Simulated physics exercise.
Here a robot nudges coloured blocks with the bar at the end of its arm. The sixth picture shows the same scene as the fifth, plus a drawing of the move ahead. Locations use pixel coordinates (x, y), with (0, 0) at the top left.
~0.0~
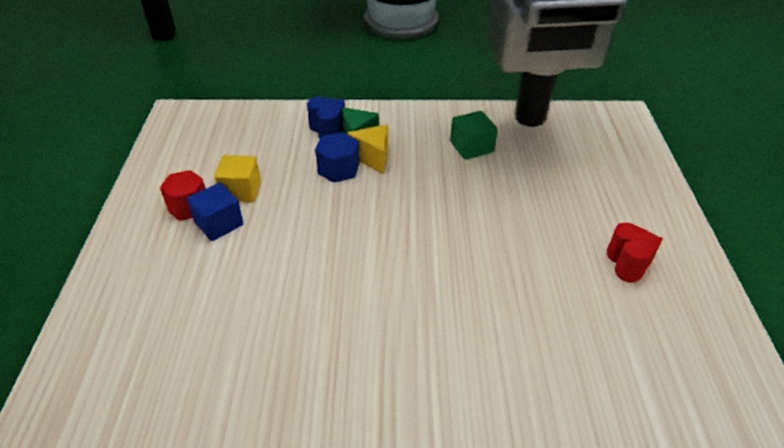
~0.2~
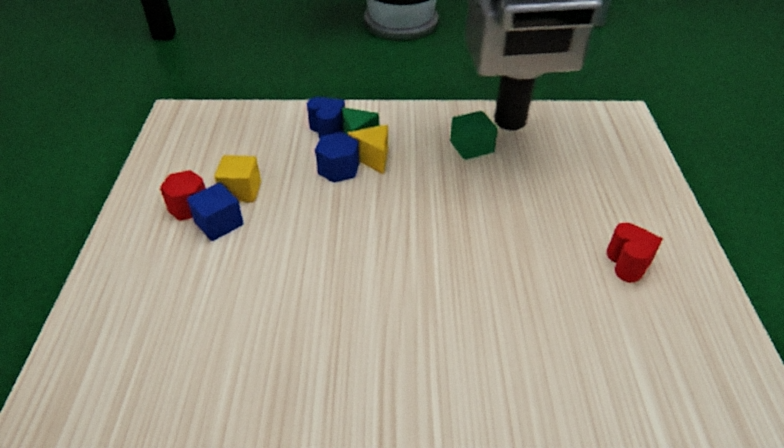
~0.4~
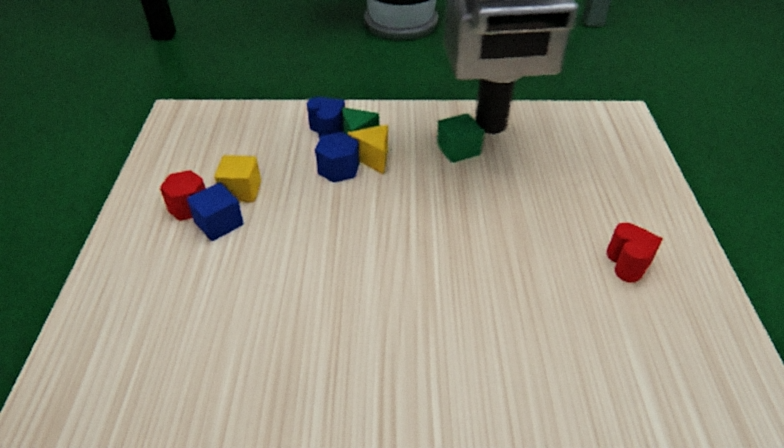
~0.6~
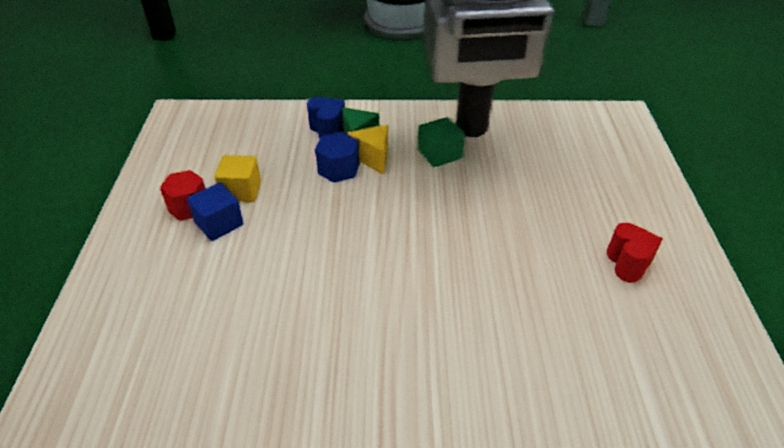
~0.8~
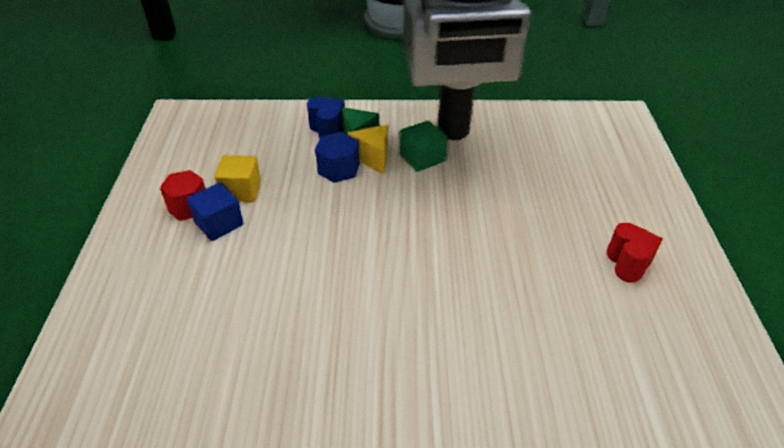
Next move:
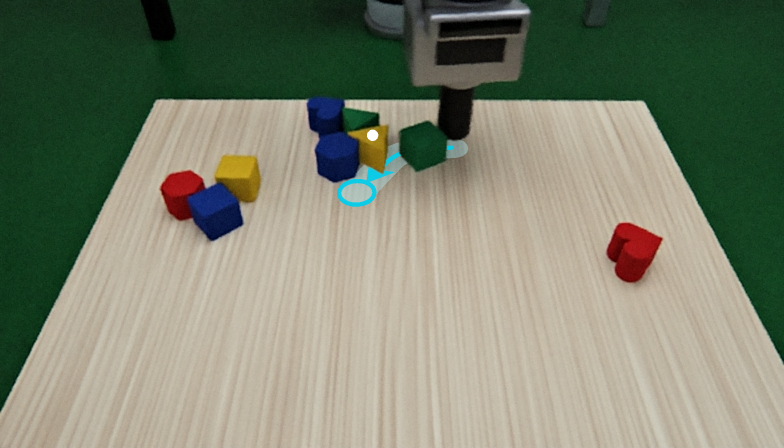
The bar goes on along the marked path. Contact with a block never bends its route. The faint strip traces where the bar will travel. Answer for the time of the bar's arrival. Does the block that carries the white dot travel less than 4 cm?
Short answer: Yes.
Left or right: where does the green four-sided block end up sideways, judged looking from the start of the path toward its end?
Picture yourself facing from the start of the path to its end: The green four-sided block moves off to your left.
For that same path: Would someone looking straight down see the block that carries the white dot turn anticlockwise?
That would be a no.
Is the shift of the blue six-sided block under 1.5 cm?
Answer: No.
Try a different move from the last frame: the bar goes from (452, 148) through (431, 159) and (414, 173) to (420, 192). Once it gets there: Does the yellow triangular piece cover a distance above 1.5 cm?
My answer is yes.
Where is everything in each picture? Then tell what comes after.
In the first frame, bar's lower end at (530, 119); blue six-sided block at (337, 145); green triangular piece at (358, 116); yellow triangular piece at (373, 135); green four-sided block at (475, 123).
In the second frame, bar at (510, 122); blocks still.
In the third frame, bar at (491, 126); green four-sided block at (461, 125).
In the fourth frame, bar at (472, 129); green four-sided block at (442, 129).
In the fifth frame, bar at (453, 132); blue six-sided block at (337, 145); green triangular piece at (358, 116); yellow triangular piece at (373, 135); green four-sided block at (423, 133).
Drawn move, from (452, 148) by way of (411, 151) and (381, 168) to (357, 193); the dot is on the yellow triangular piece.
What follows on the original path. One third of the way, bar at (411, 135); blue six-sided block at (322, 148), turned 20° anticlockwise; yellow triangular piece at (353, 138), turned 35° clockwise; green four-sided block at (388, 143), turned 20° anticlockwise.
Two thirds of the way, bar at (380, 153); blue six-sided block at (318, 148), turned 30° anticlockwise; yellow triangular piece at (348, 138), turned 30° clockwise; green four-sided block at (362, 166), turned 30° anticlockwise.
At the end, bar at (356, 177); blue six-sided block at (318, 148), turned 30° anticlockwise; green triangular piece still; yellow triangular piece at (348, 138), turned 30° clockwise; green four-sided block at (340, 192), turned 40° anticlockwise.
